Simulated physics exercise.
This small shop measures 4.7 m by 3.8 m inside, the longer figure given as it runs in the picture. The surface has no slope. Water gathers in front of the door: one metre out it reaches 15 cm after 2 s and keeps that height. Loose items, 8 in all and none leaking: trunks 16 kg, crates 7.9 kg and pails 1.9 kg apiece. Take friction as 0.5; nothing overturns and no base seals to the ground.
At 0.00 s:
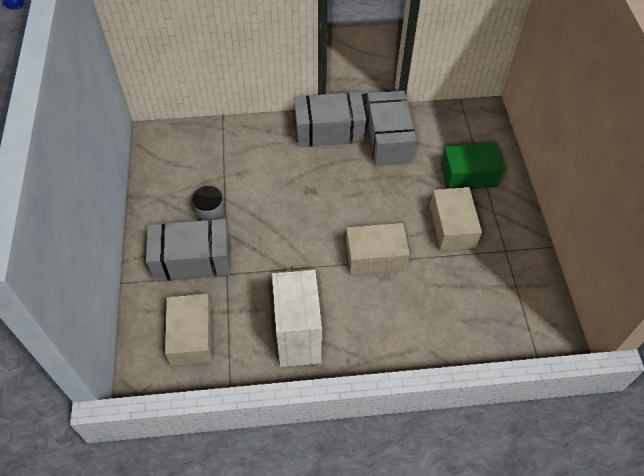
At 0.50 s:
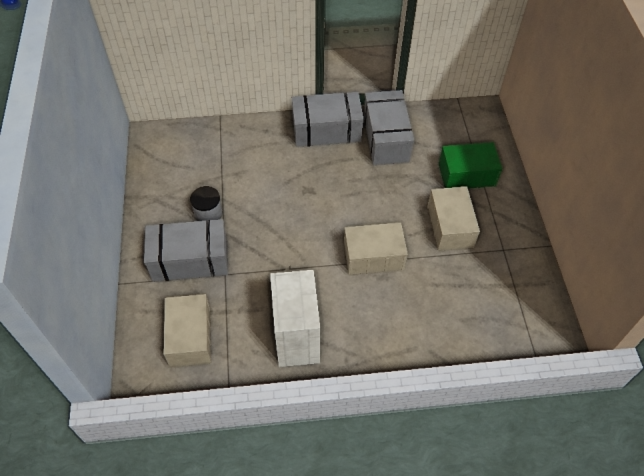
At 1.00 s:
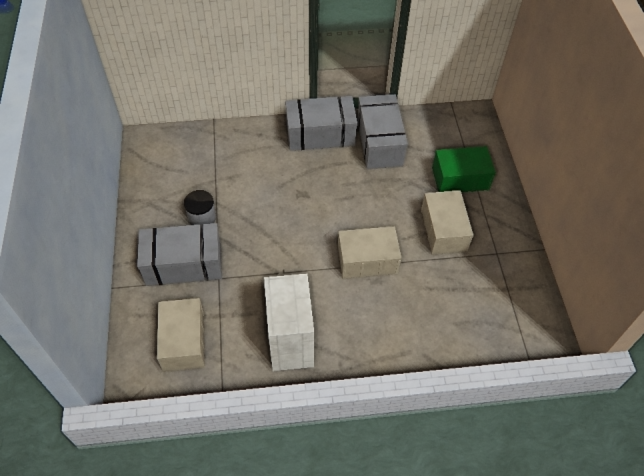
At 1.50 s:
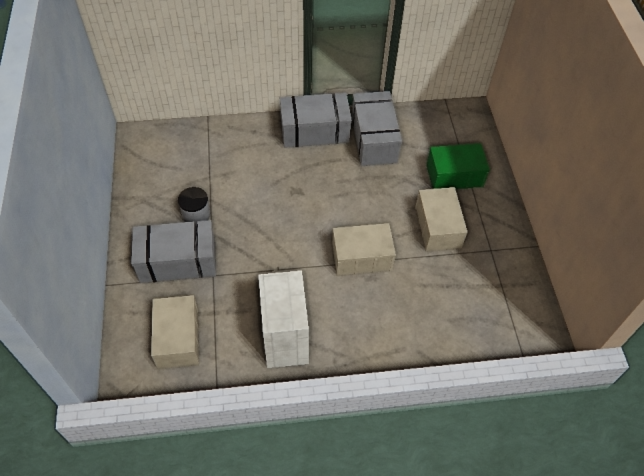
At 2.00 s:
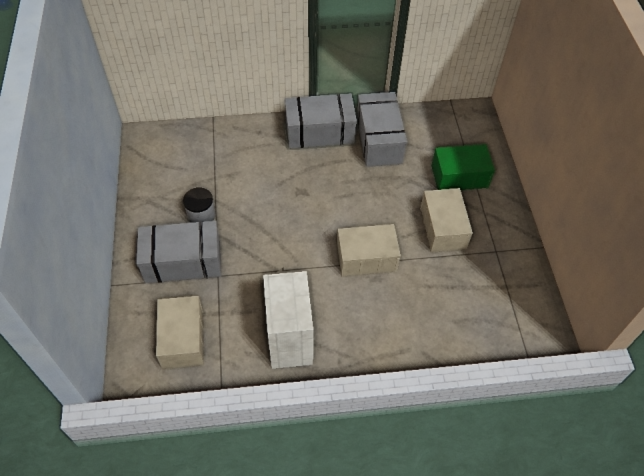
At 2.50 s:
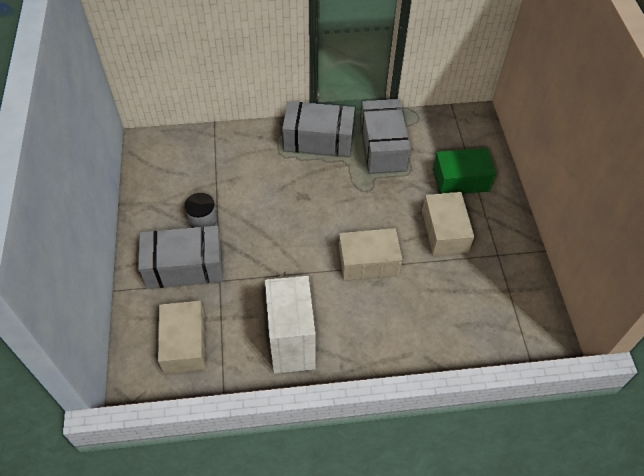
A small walled room holds scattered blocks, then water seeps in and two grey ones shift slightly.
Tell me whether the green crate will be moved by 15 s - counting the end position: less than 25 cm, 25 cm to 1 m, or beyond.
Green crate moves a short way.
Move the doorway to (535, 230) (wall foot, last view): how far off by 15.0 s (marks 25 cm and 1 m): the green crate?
Then the green crate moves a short way.
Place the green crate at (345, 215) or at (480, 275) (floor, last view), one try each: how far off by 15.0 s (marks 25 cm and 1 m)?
In that order: It travels far; it slides a little.
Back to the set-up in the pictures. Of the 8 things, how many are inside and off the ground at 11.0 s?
5 of them.
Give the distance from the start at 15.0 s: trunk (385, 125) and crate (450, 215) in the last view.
In that order: 50 cm, 100 cm.
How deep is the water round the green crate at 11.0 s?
Roughly 7 cm.
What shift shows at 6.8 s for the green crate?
Roughly 40 cm by then.
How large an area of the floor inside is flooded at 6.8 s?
Roughly 13 m2.
After 3.5 s the green crate is near (466, 163), 0.0 m from its start, aground; 0 afloat.
After 6.8 s the green crate is near (496, 179), 0.4 m from its start, aground; 1 afloat.
After 11.0 s the green crate is near (505, 183), 0.5 m from its start, afloat; 5 afloat.
After 15.0 s the green crate is near (487, 138), 0.4 m from its start, afloat; 8 afloat.
